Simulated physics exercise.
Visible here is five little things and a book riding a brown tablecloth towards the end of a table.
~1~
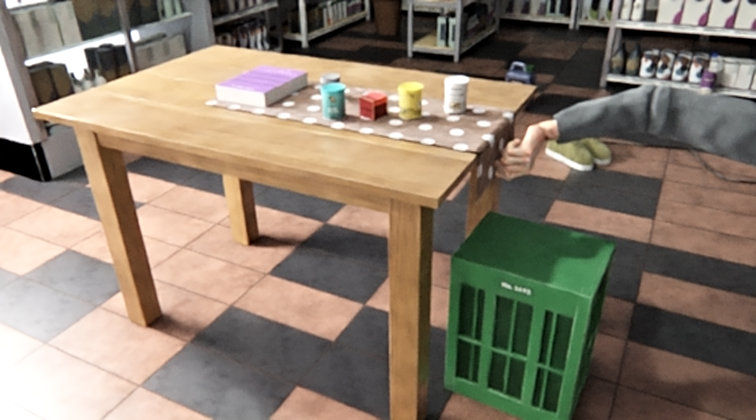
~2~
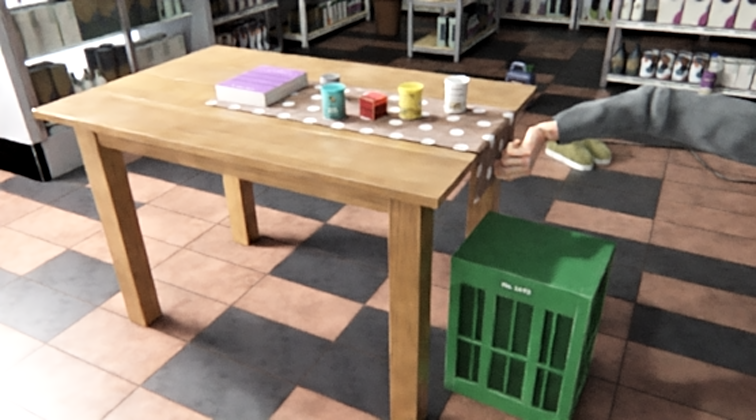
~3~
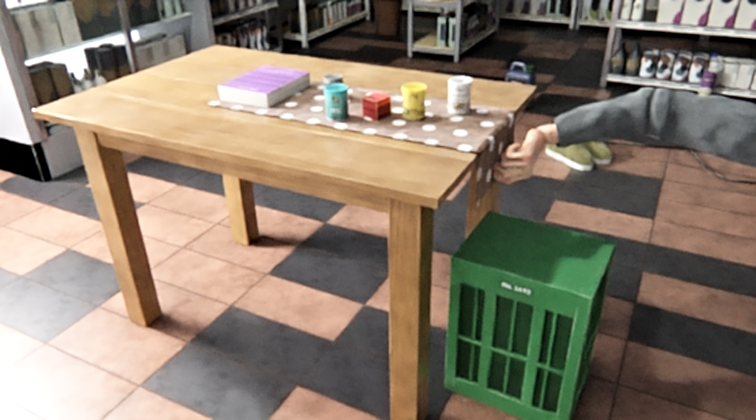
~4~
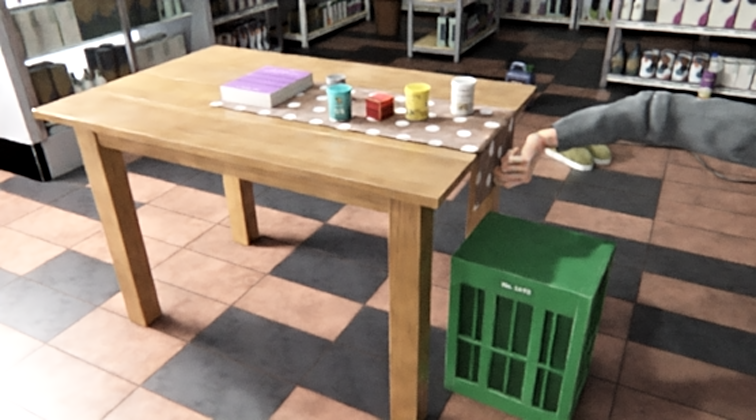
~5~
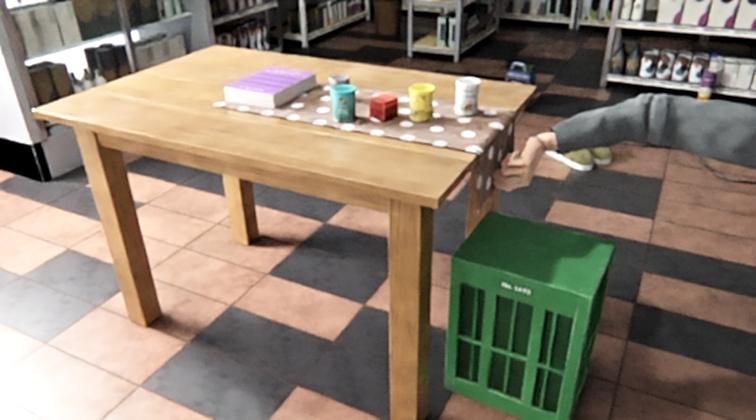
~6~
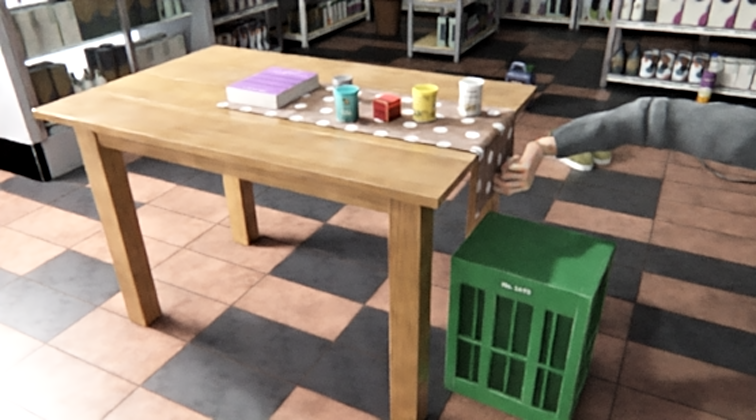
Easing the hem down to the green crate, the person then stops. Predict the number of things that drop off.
Exactly one goes over.
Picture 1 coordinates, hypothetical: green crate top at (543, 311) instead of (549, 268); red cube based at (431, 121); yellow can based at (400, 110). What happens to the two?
Red cube: Lost; yellow can: Lost.
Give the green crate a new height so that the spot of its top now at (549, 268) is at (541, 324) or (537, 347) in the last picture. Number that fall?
We'd see 3, then 4.
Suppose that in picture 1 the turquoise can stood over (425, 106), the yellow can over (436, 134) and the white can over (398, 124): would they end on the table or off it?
Of the three, the turquoise can stays aloft, the yellow can ends off the top and the white can stays aloft.
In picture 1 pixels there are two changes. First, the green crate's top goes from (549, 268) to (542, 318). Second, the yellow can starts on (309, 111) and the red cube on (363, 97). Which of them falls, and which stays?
In the end the yellow can rides it out; meanwhile the red cube rides it out.
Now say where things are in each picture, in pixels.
In the first picture, hem (476, 204); white can (457, 80); yellow can (411, 86); red cube (373, 96); turquoise can (333, 87); grey pot (330, 76); top of the crate (549, 268).
In the second picture, hem (473, 204); white can (457, 80).
In the third picture, hem (477, 208); yellow can (414, 87).
In the fourth picture, hem (474, 210); red cube (379, 97); top of the crate (549, 268).
In the fifth picture, hem (477, 215); turquoise can (343, 88).
In the sixth picture, hem (475, 219); white can (472, 82); yellow can (425, 88); red cube (387, 98); turquoise can (347, 89); grey pot (343, 78).
A little later, hem near (492, 225); all still up.
Next, hem on the crate; white can gone.
When it is over, hem on the crate; white can gone. The table loses one.
